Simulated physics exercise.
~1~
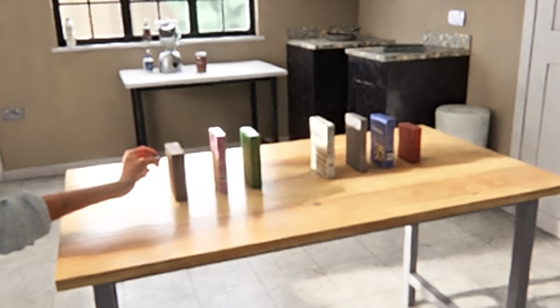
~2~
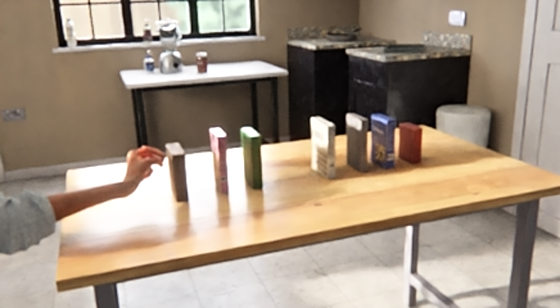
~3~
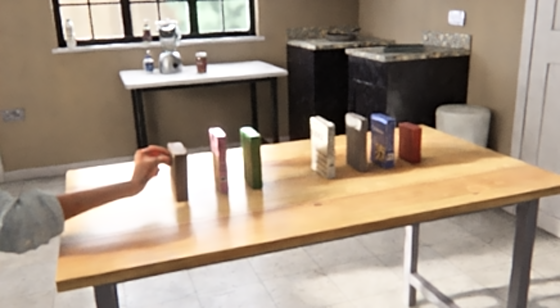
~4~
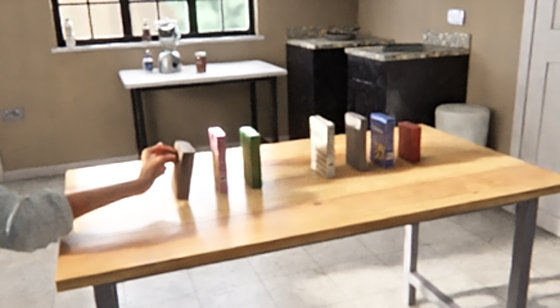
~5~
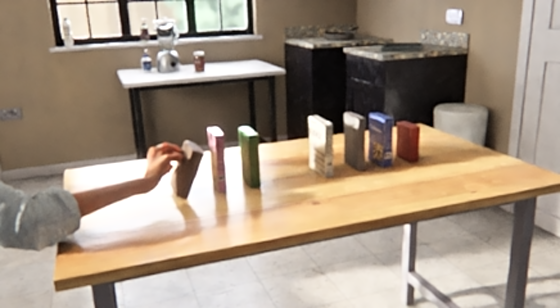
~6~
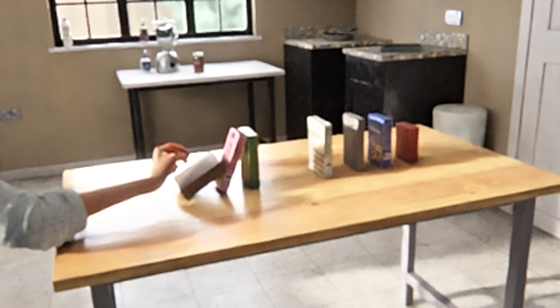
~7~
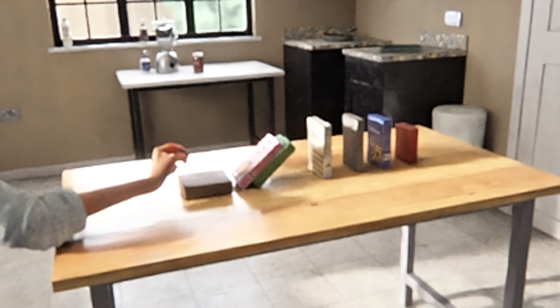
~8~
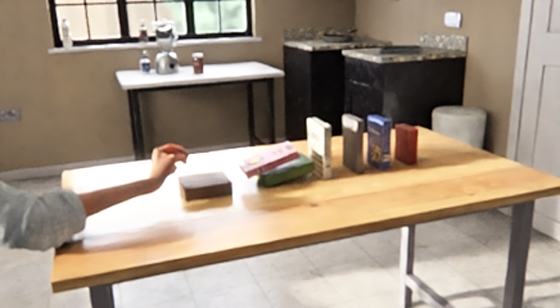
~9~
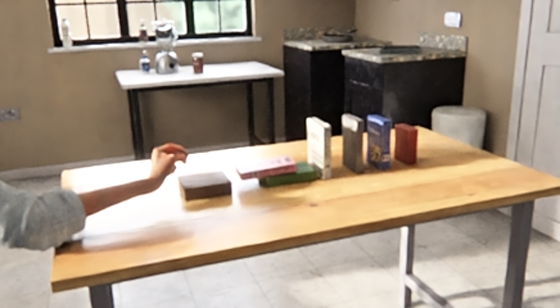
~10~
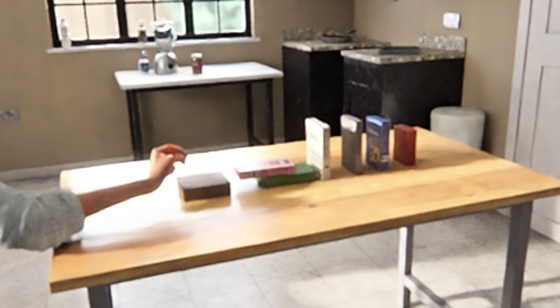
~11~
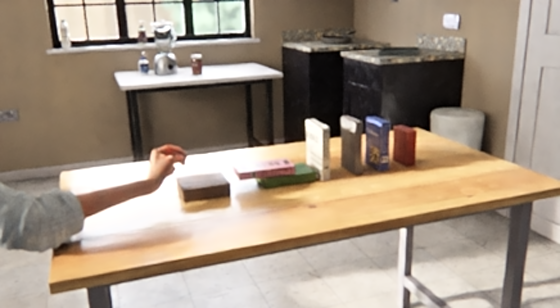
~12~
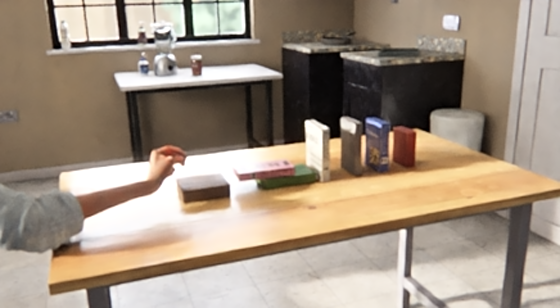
At the start, seven flat things stand on end in a line across a wooden table, with a hand reaching in from the left toward the brown block. The fingers push the brown block to the right until it tips and falls against the pink packet. The pink packet leans into the green board, and both go over to the right while the brown block drops flat. The hand stays still above the table. In the end those three lie on their sides, while the white packet, grey board, blue packet and red block still stand upright.
